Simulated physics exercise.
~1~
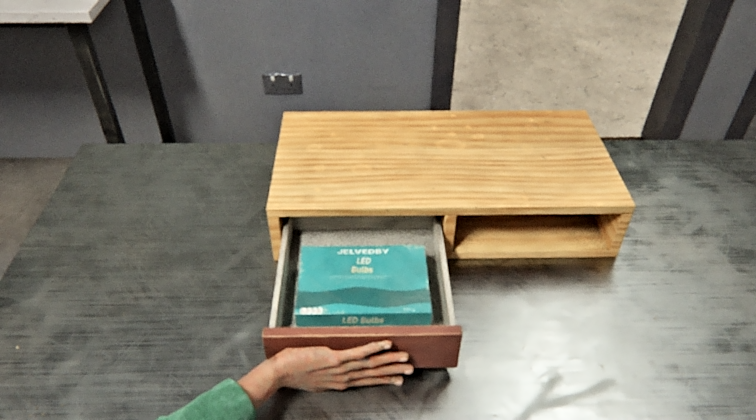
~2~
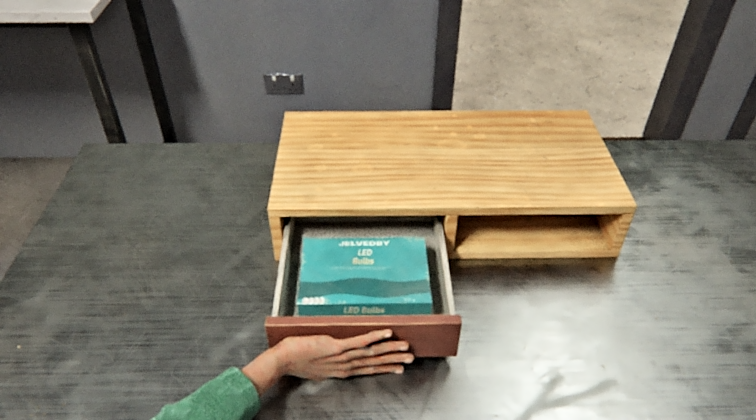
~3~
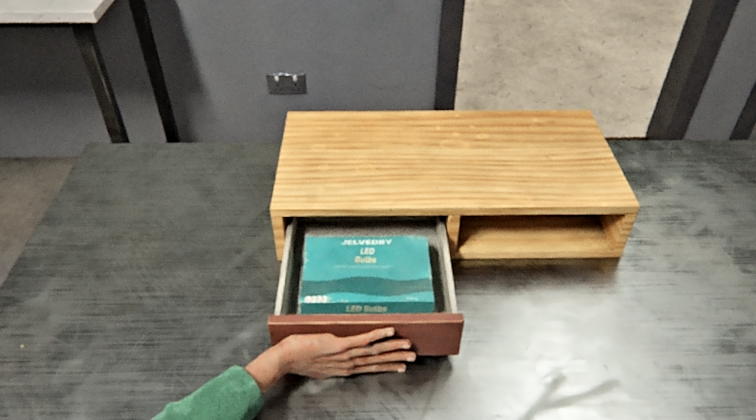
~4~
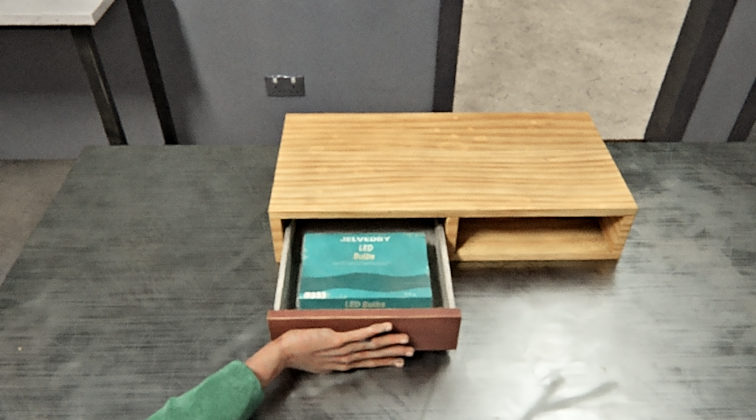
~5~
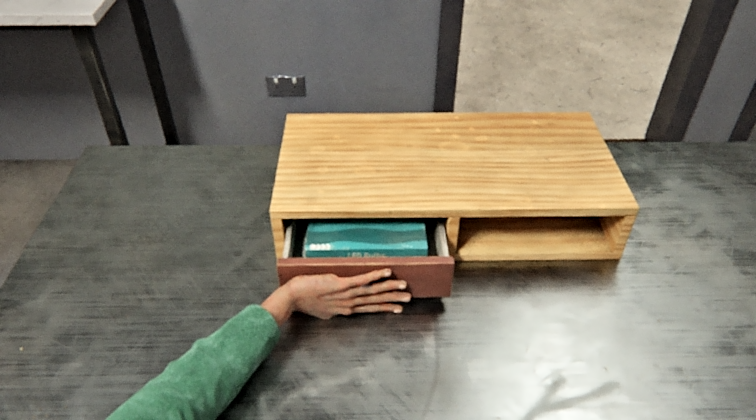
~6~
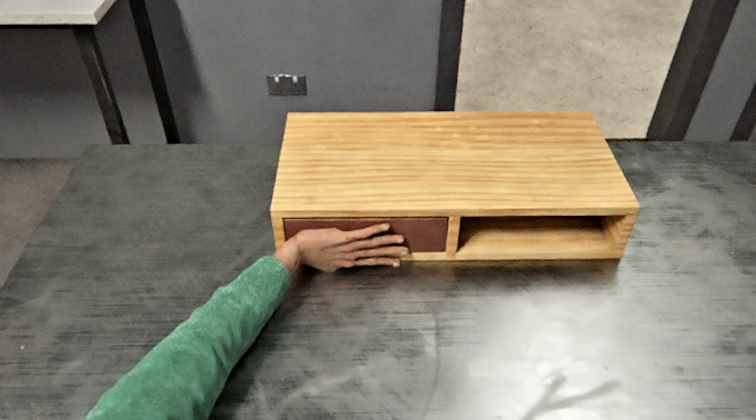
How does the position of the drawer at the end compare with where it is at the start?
At the start the drawer is pulled out toward the viewer with the turquoise box showing inside. By the end it is pushed all the way back into the wooden chest.
A hand pushes an open drawer holding a turquoise box into a wooden chest until it closes.
